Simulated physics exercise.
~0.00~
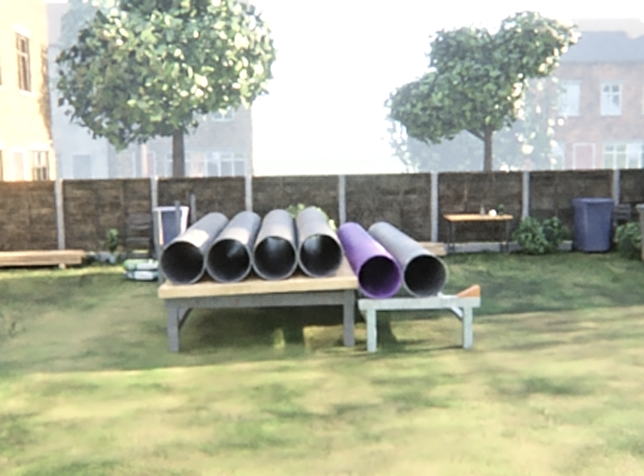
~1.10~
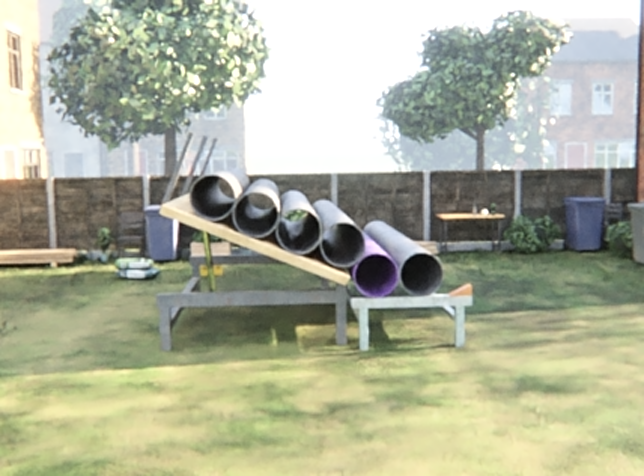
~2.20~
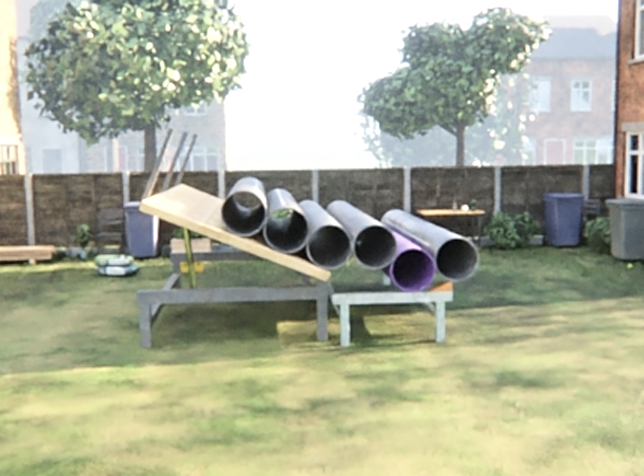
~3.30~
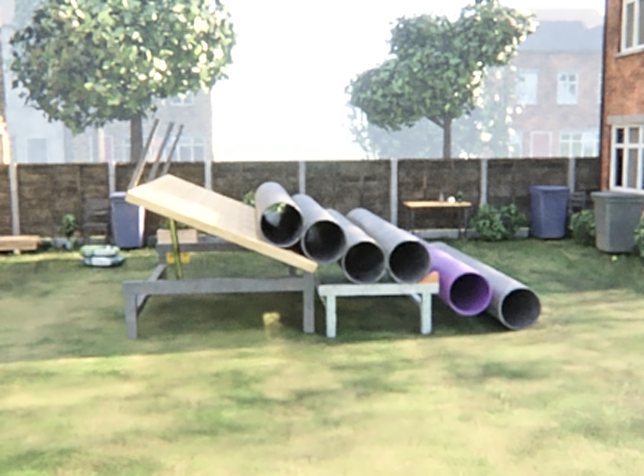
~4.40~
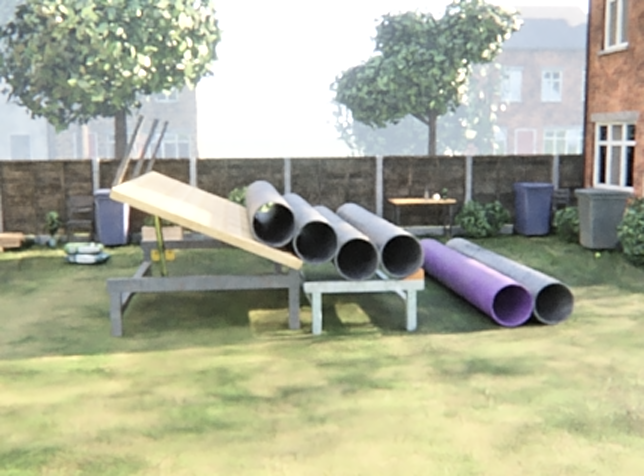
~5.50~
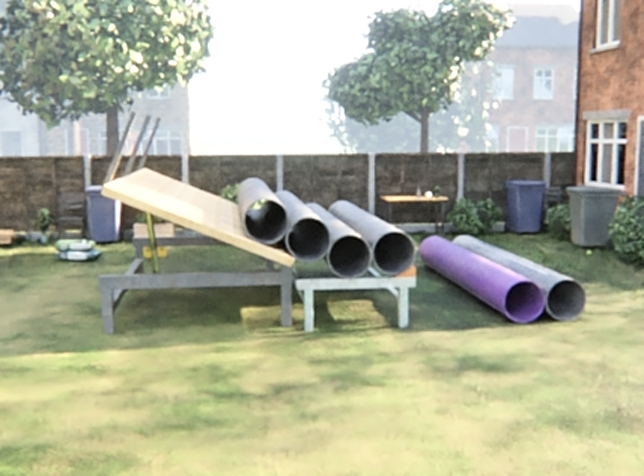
Purple pipe rolling right with a grey one as a wooden deck tilts, both dropping off the low rack onto the grass.
